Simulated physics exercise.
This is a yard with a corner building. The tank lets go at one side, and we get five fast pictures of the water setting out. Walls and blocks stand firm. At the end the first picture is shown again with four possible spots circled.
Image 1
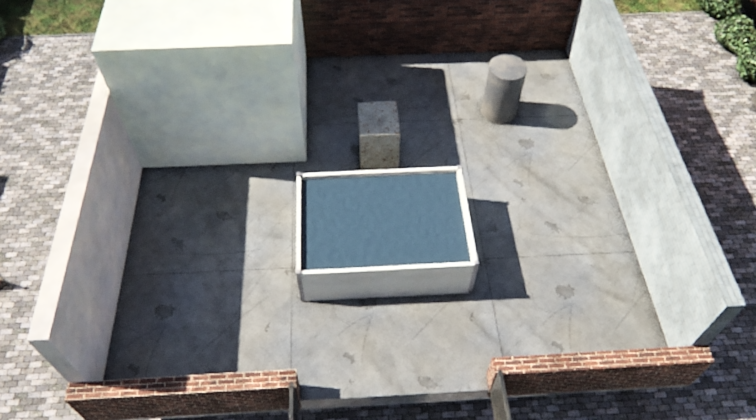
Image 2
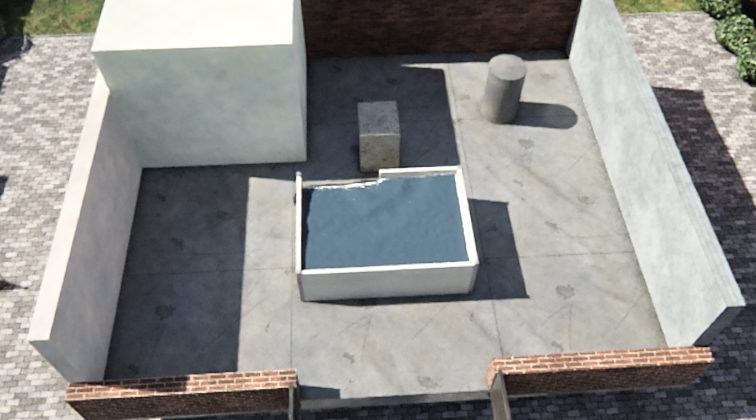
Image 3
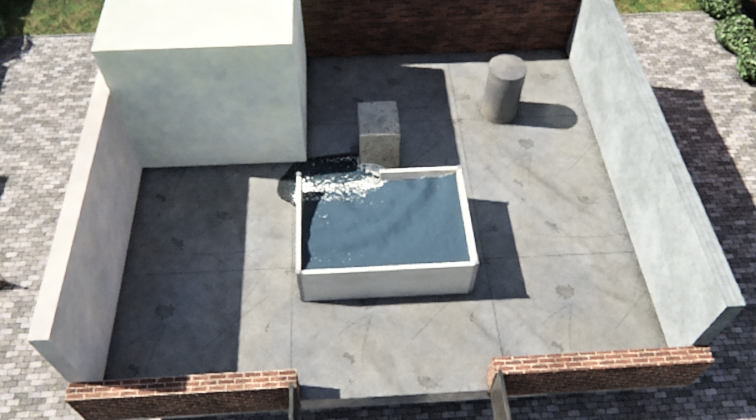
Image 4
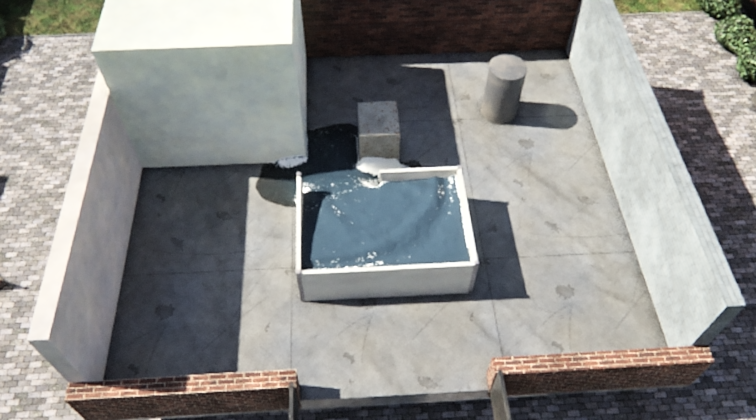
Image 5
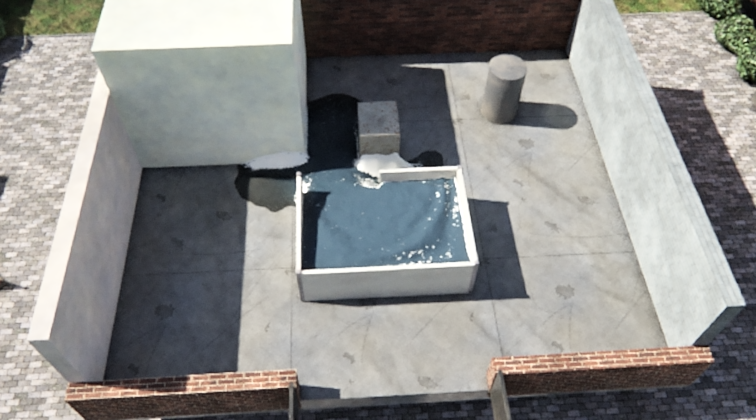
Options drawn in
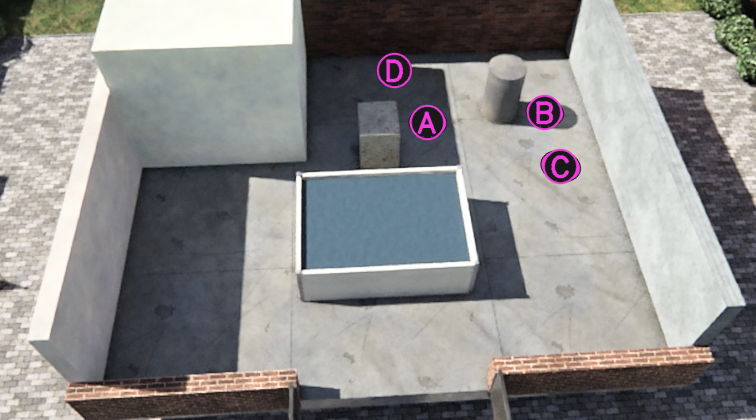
Water pours from the back of a white-walled tank and spreads around a gray block.
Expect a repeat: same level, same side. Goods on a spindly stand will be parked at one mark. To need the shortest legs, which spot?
A beats the others.
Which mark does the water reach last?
A.
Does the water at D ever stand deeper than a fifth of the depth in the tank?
Yes, it does.
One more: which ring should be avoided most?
Ring D.
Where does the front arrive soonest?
Ring D.
On the marked copy, A at (427, 122); B at (544, 112); C at (560, 166); D at (394, 70).
For ring A, the water peaks at about 10 % of the depth that stood in the tank.
For ring B, the water peaks at about 17 % of the depth that stood in the tank.
For ring C, the water peaks at about 20 % of the depth that stood in the tank.
For ring D, the water peaks at about 38 % of the depth that stood in the tank.
